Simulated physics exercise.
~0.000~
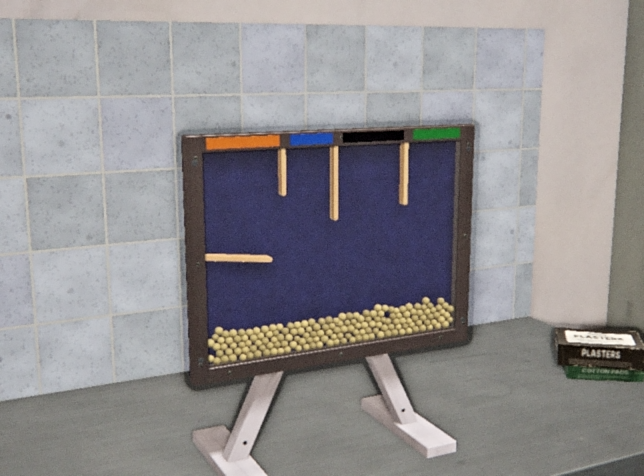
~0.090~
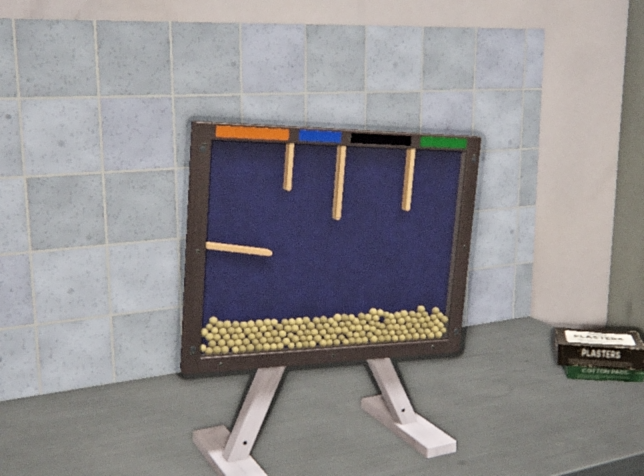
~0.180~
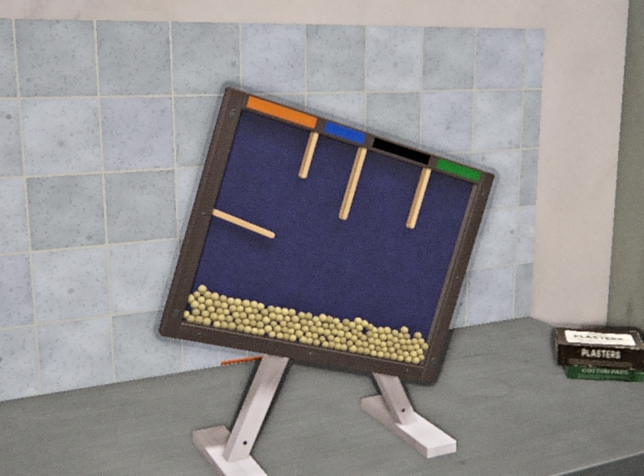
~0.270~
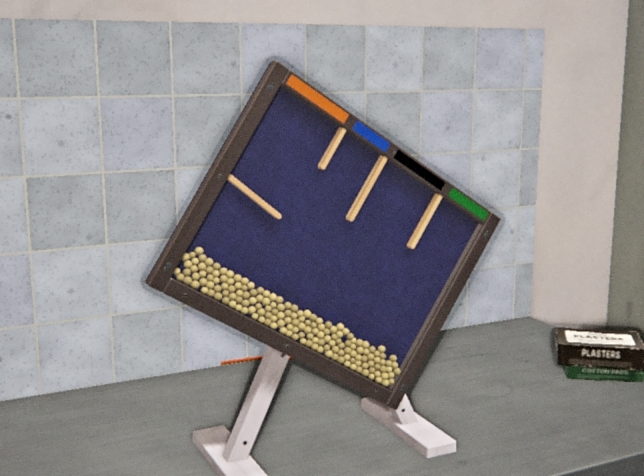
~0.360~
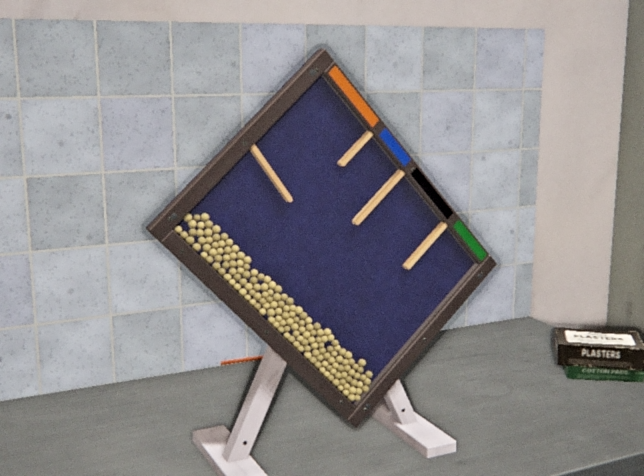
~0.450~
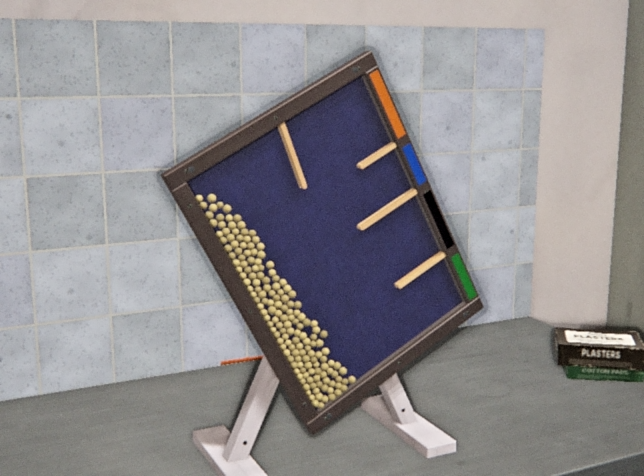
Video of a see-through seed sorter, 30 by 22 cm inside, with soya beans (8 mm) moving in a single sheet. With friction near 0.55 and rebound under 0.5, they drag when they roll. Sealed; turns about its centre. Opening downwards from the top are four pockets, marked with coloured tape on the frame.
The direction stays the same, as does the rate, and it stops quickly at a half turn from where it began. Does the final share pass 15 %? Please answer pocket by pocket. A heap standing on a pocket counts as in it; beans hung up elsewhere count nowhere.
Black pocket passes, green pocket passes, blue pocket falls short, orange pocket falls short.
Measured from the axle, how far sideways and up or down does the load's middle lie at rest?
10 cm left, 7 cm below.
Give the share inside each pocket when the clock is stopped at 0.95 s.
Black pocket: 5; green pocket: 40; blue pocket: 0; orange pocket: 0.
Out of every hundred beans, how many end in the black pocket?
I'd say close to 30 per cent of the load.
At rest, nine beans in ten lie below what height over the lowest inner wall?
Roughly 9 centimetres.
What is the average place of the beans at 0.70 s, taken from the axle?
Roughly 6 cm to the left of the axle and 9 cm under it.
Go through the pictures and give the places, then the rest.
In the first frame, level, about 160 beans; beans' middle (338, 330); highest (426, 301); black (374, 136), green (437, 134), blue (312, 139), orange (243, 142); walls (201, 257) to (269, 259).
In the second frame, turned 5° clockwise; beans' middle (331, 331); highest (213, 321).
In the third frame, turned 18° clockwise; beans' middle (314, 330); highest (202, 290).
In the fourth frame, turned 33° clockwise; beans' middle (296, 323); highest (199, 251).
In the fifth frame, turned 48° clockwise; beans' middle (285, 315); highest (188, 218).
In the sixth frame, turned 62° clockwise; beans' middle (282, 315); highest (199, 199); black (439, 220), green (464, 277), blue (414, 165), orange (388, 105); partition tips (361, 166), (361, 227), (399, 285).
After 0.70 s it has turned 103°, the beans' middle is 6 cm left of and 9 cm below the axle; inside pockets, green 15 %.
After 0.95 s it has turned 144°, the beans' middle is 8 cm left of and 9 cm below the axle; inside pockets, black 5 %, green 40 %.
After 1.24 s it has turned 180°, the beans' middle is 11 cm left of and 4 cm below the axle; inside pockets, black 10 %, green 45 %.
All still by 2.7 s, black 30 %, green 70 %, blue 0 %, orange 0 %.
